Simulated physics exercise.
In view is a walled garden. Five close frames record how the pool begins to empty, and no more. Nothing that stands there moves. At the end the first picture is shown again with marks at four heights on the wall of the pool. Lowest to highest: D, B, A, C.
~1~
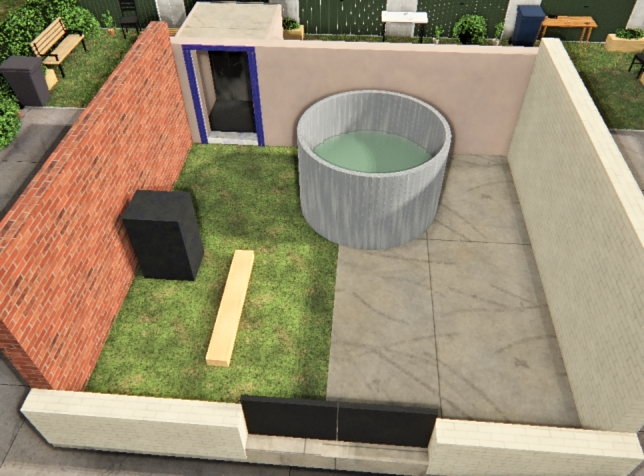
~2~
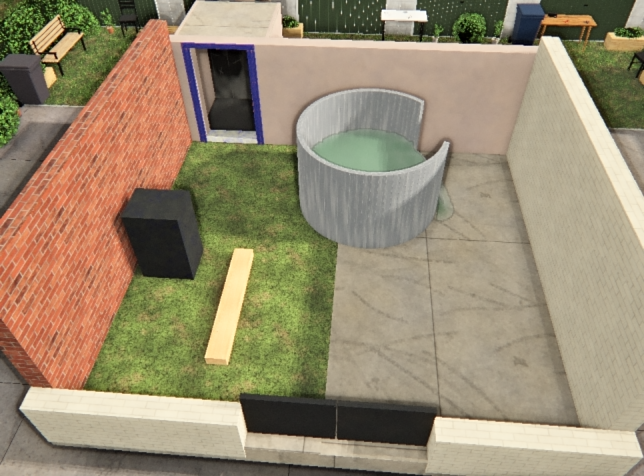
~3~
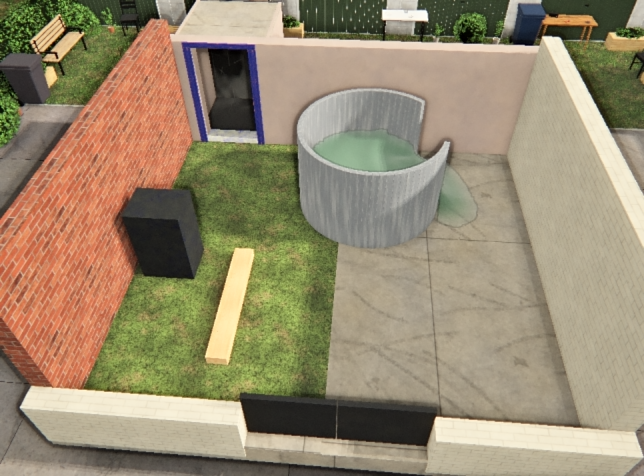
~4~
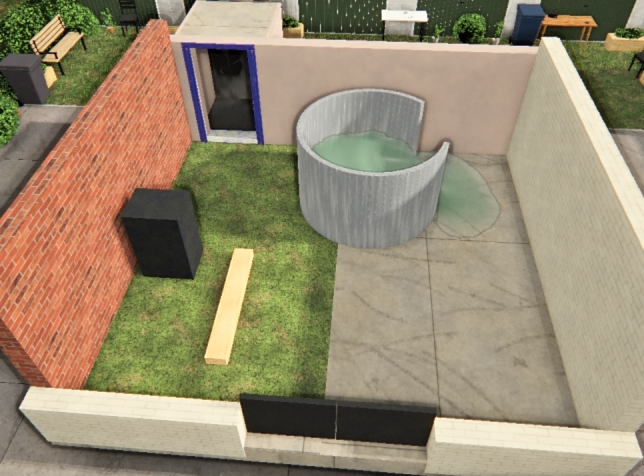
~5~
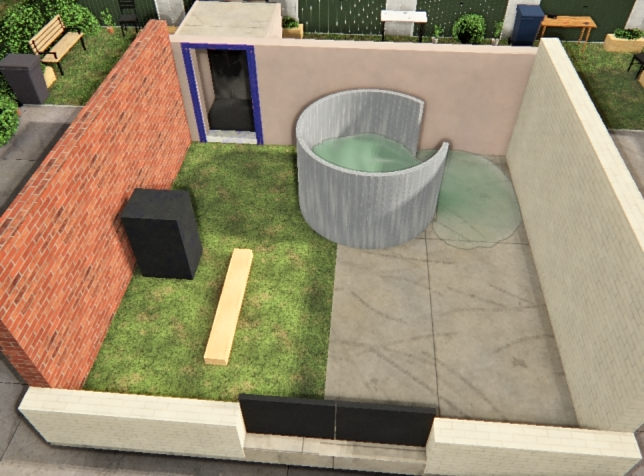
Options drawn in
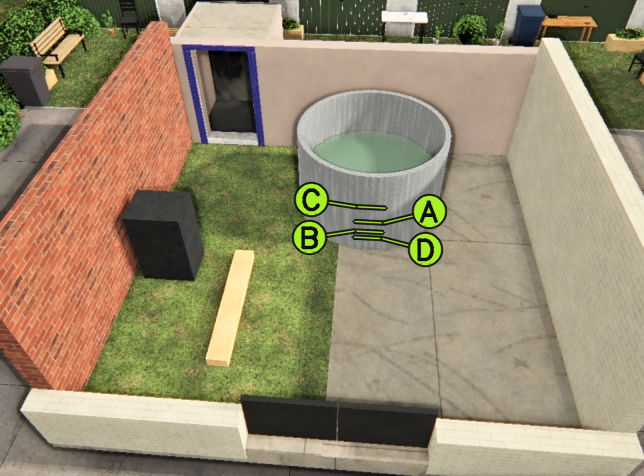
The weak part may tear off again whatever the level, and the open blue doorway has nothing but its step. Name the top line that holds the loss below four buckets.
It is C.
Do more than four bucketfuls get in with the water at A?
No, that is safe.
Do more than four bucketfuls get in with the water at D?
No.
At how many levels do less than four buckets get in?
All four.
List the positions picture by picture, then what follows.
The first frame shows water in the pool at rest, its middle at (371, 167); foot of the blue doorway at (233, 144); shut gate at (338, 409).
In the second frame, 1 % of the ground under water, visible out to (446, 216).
In the third frame, 4 % of the ground under water, visible out to (459, 222).
In the fourth frame, 7 % of the ground under water, visible out to (490, 218).
In the fifth frame, 11 % of the ground under water, visible out to (520, 213).
In lime, A at (369, 222); B at (368, 231); C at (370, 207); D at (368, 237); from the bottom up D, B, A, C.
For line A, nothing gets over.
For line B, nothing gets over.
For line C, a splash gets over, under a bucket.
For line D, nothing gets over.
